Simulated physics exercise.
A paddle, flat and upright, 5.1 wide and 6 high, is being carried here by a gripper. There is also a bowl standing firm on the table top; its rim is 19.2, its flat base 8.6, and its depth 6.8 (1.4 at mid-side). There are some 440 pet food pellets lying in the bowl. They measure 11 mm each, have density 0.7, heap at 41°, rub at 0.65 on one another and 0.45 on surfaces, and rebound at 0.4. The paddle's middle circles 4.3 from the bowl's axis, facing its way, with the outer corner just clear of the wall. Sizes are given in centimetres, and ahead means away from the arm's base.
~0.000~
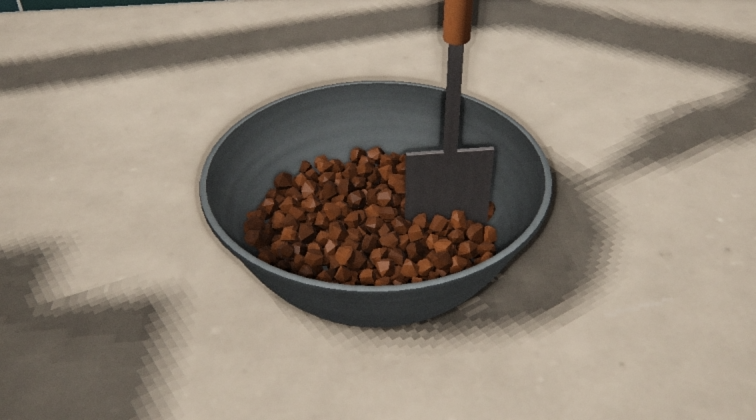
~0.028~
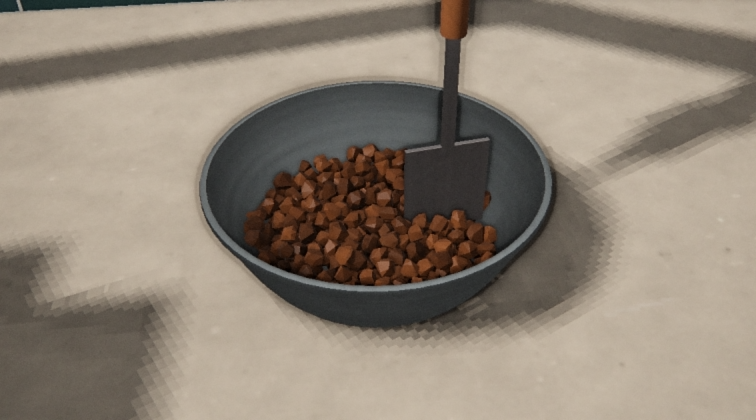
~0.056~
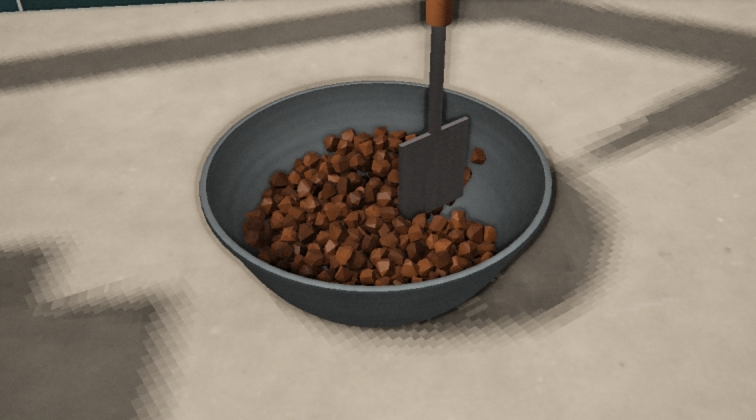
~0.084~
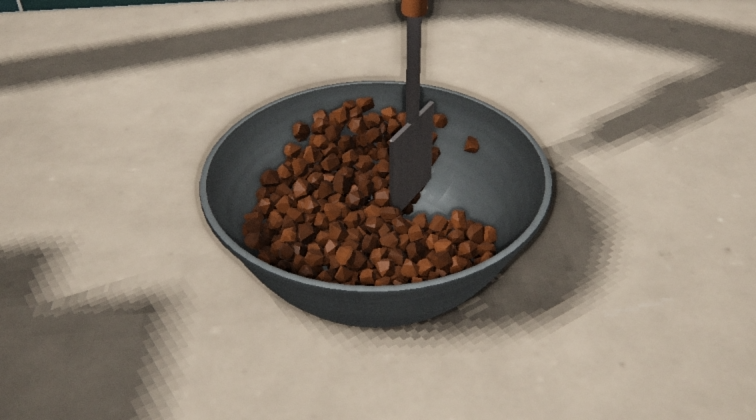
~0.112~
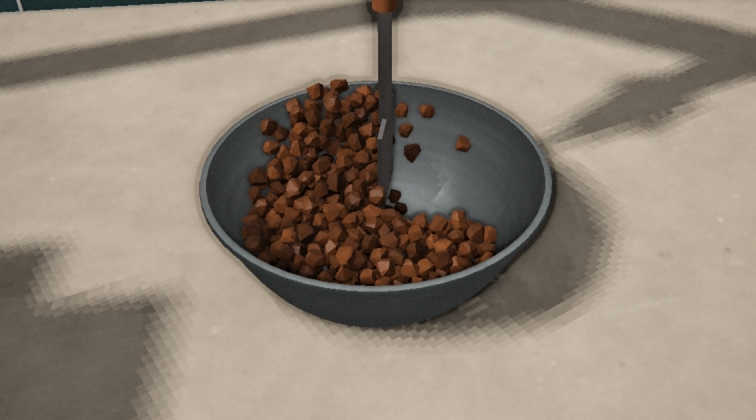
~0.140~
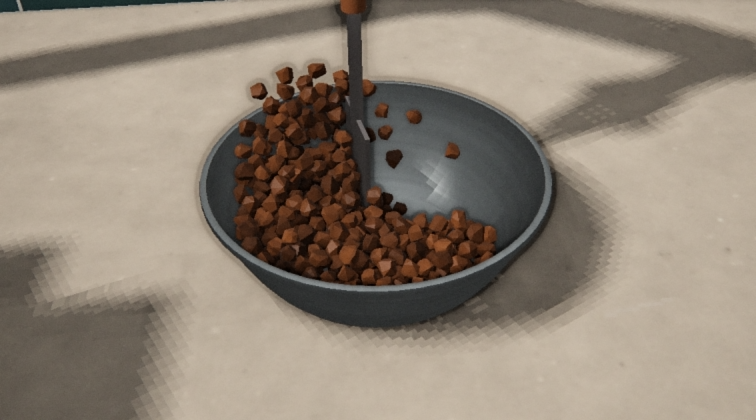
A spatula sweeps leftward through a bowl of brown chunks, heaping them up the left side.
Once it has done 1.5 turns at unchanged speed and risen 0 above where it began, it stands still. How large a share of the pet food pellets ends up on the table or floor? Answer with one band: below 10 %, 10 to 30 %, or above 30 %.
Above 30 %.
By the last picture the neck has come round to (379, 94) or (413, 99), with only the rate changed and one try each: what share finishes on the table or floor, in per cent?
About 25 % for one try and about 20 % for the other, in order.
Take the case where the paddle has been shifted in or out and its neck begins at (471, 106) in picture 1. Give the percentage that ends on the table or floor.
30 %.
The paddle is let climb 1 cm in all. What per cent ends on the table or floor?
Result: Roughly 35 %.
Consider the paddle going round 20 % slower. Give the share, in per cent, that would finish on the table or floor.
Roughly 30 per cent.
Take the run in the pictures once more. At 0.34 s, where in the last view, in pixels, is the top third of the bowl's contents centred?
Roughly at (428, 250).
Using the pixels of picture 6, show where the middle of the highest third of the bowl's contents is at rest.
It is centred around (309, 268).
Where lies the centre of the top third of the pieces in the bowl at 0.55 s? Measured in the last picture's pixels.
I'd say about (357, 124).
After 0.34 s, 269° round, highest piece 11 above the table; 356 in the bowl, 33 on the table or floor, 46 in flight or on the tool.
After 0.55 s, 79° round, highest piece 9 above the table; 303 in the bowl, 111 on the table or floor, 21 in flight or on the tool.
After 0.85 s, 180° round, highest piece 8 above the table; 268 in the bowl, 166 on the table or floor, 1 in flight or on the tool.
After 1.55 s, 180° round, highest piece 8 above the table; 268 in the bowl, 167 on the table or floor.
In the end, 268 in the bowl, 167 on the table or floor. That is 38 % on the table or floor.
